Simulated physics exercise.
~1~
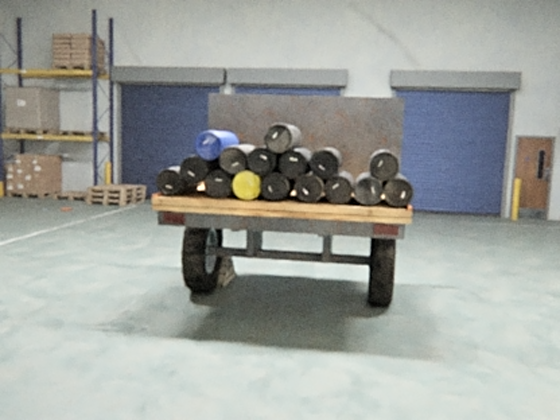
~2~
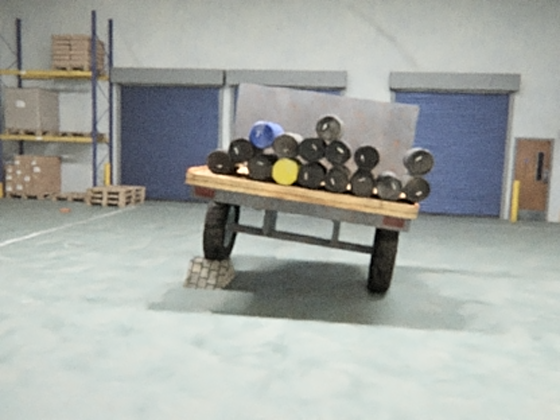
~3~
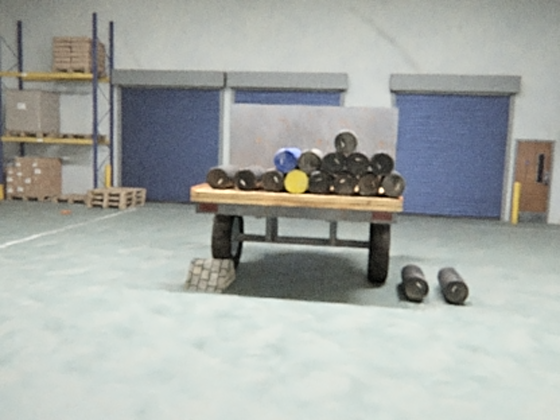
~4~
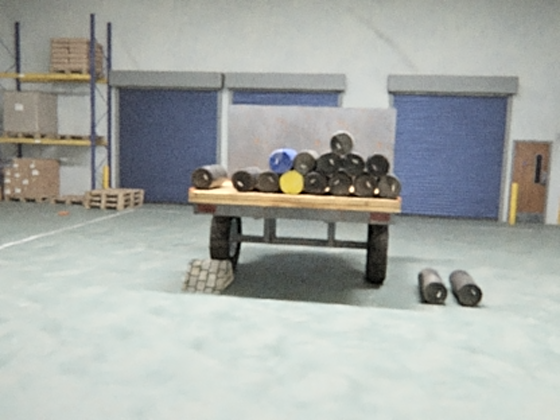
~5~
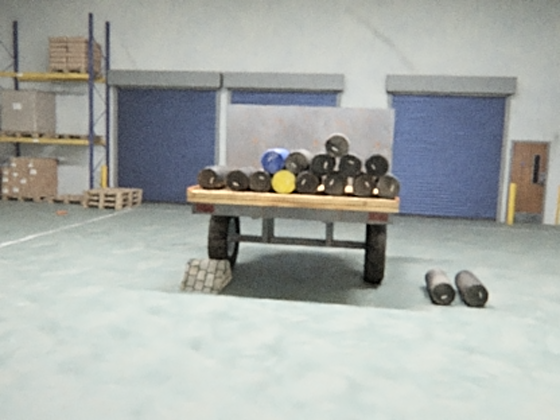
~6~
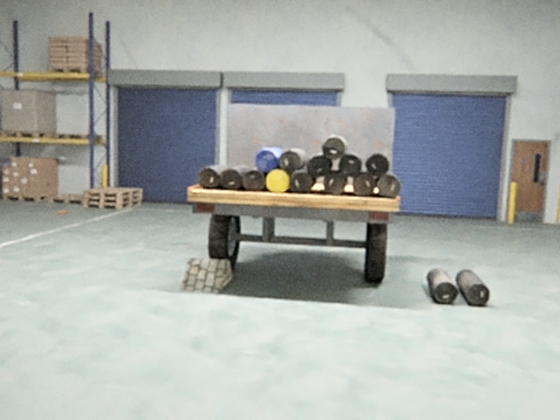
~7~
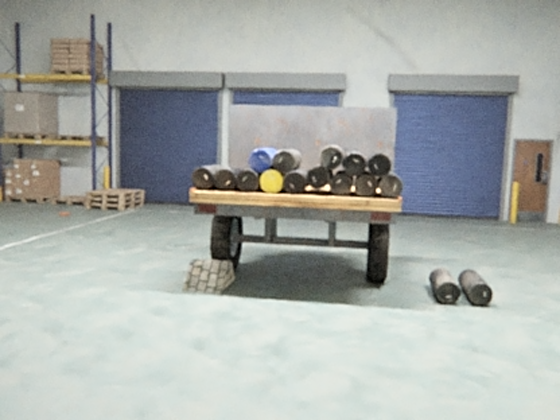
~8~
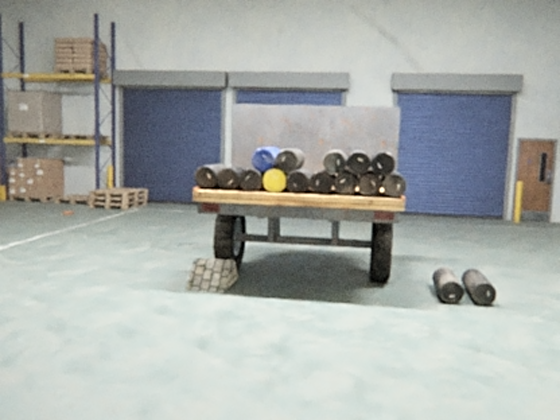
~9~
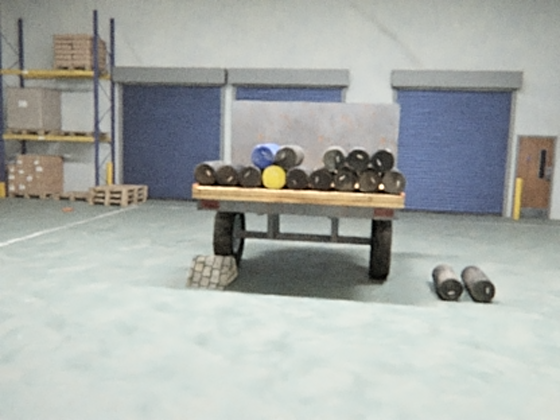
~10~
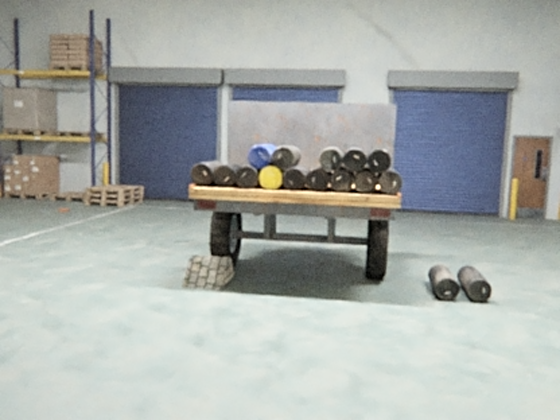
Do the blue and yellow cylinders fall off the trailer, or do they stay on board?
Both stay on board. The blue one ends up resting on top of others, and the yellow one stays down on the deck.
